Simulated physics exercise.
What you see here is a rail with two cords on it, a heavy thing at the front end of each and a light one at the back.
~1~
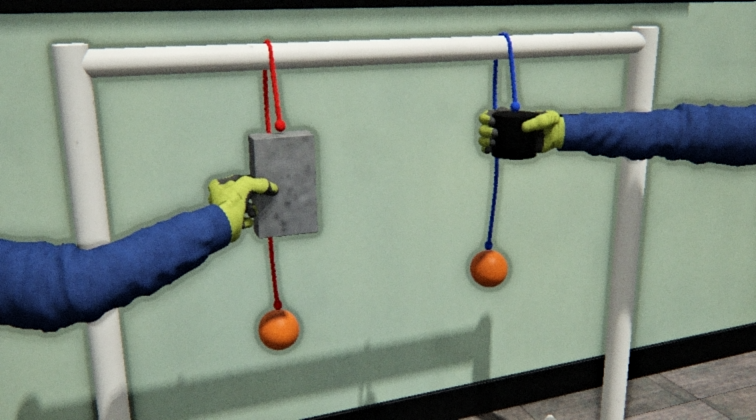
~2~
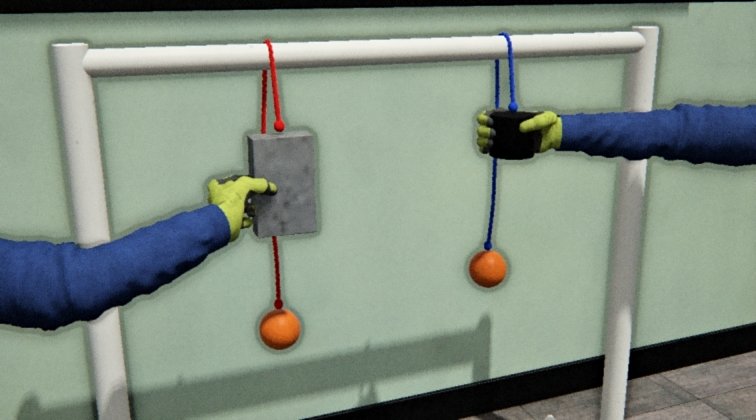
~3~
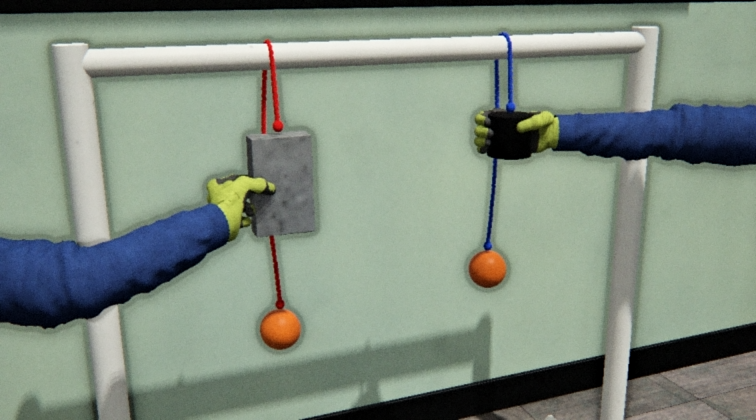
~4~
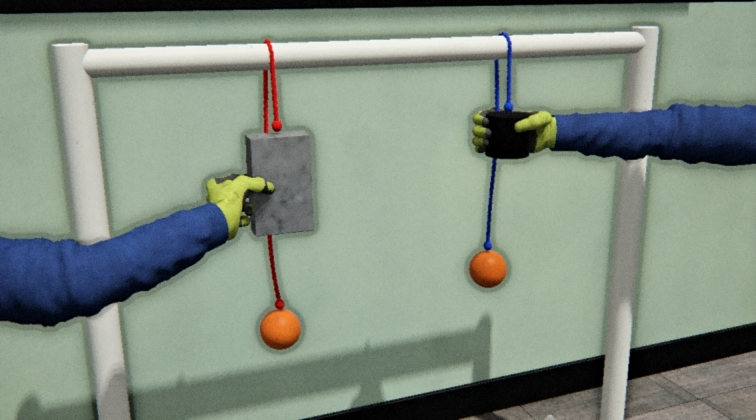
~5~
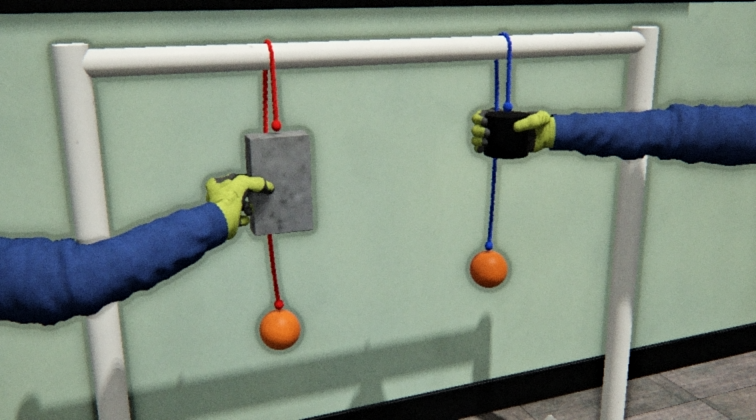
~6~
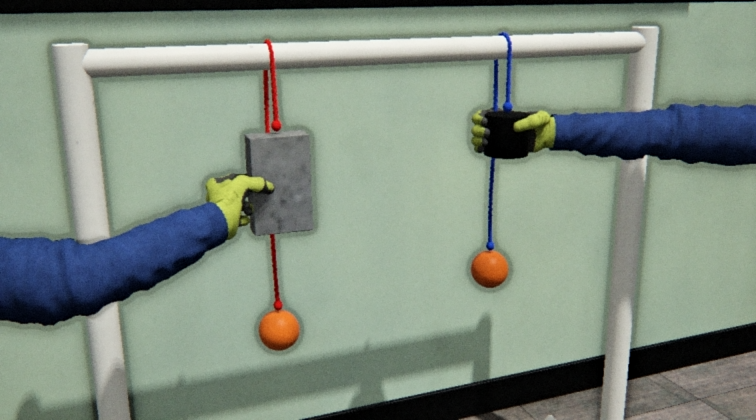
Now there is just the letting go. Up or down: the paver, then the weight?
Most likely the paver will go down once released; most likely the weight will go down once released.
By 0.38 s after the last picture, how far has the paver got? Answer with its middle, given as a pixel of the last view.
At that moment it is at (285, 315).
Then, 0.38 s after the last picture, paver dropping near (285, 315); weight dropping near (502, 250).
Then, 0.68 s after the last picture, paver on the floor; weight on the floor.
At rest, paver on the floor; weight on the floor. The paver runs down to the floor and the weight drops.
